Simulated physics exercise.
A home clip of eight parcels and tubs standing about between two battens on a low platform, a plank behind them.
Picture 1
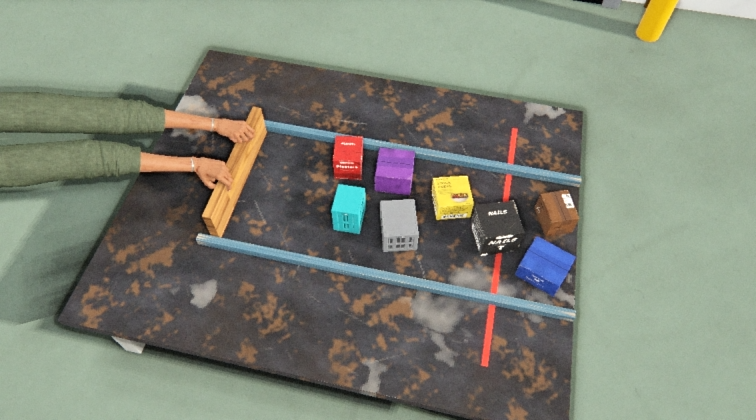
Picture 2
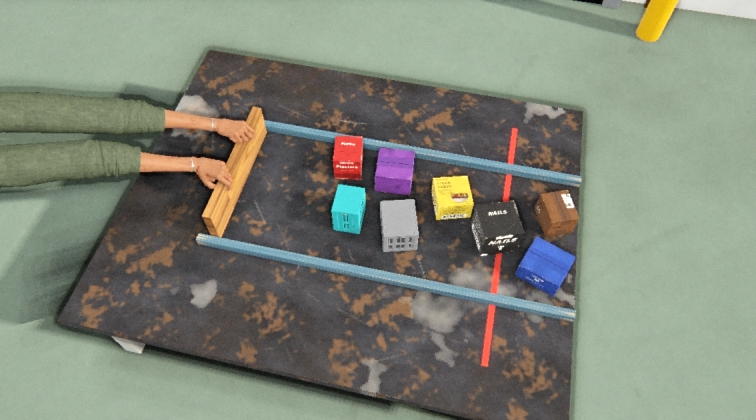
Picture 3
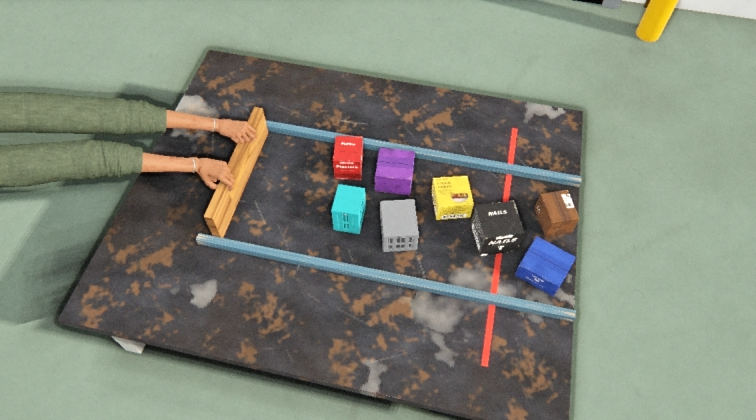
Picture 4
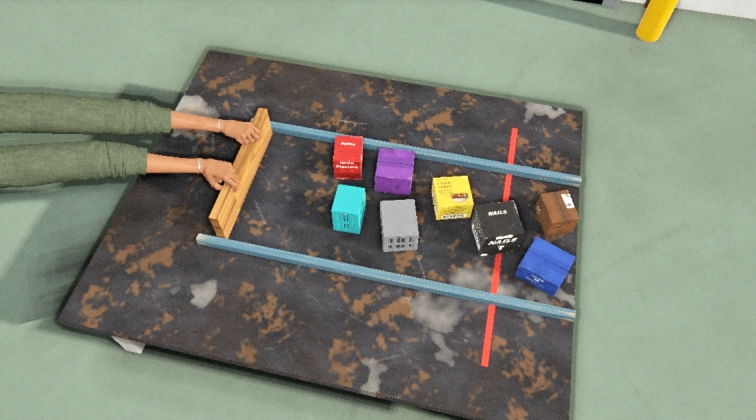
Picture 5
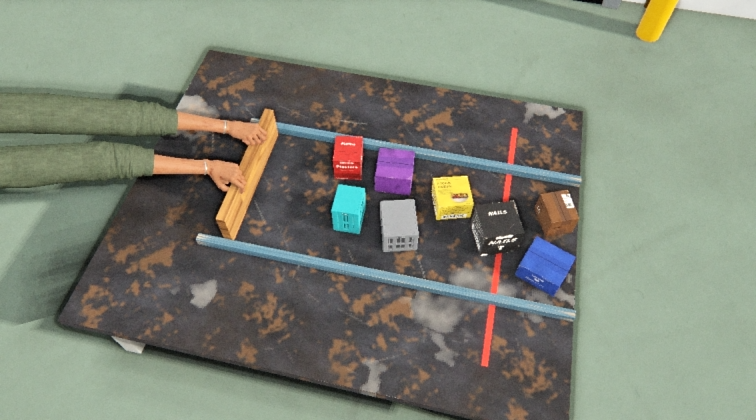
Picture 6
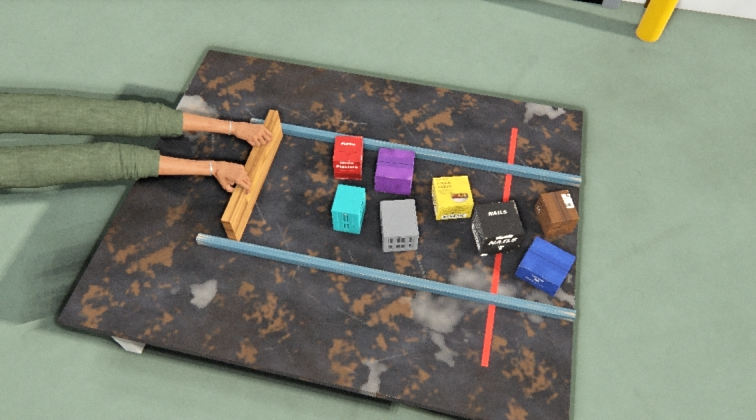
On a dark mottled platform, two hands sliding a wooden plank slightly right between blue battens, eight coloured boxes staying still.
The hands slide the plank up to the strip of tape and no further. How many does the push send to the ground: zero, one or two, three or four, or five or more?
The number that fall off is three or four.
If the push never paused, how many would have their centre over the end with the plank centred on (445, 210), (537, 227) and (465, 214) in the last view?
In that order 0, 6 and 1.
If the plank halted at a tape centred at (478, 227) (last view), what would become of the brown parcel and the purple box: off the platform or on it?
The brown parcel tumbles off, the purple box holds on.
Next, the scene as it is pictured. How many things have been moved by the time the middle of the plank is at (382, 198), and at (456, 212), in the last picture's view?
At the one place 5, at the other 8.
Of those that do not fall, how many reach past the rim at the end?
The number is 0.
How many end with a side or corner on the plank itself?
That makes 2.
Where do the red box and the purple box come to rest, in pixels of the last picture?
The red box stops around (523, 190); the purple box around (555, 199).
A little later, none off yet; brown parcel at rest near (556, 213); blue box at rest near (545, 266); black box at rest near (497, 228).
When it is over, the number that fall off is three or four; down, yellow box, black box, blue box and brown parcel.
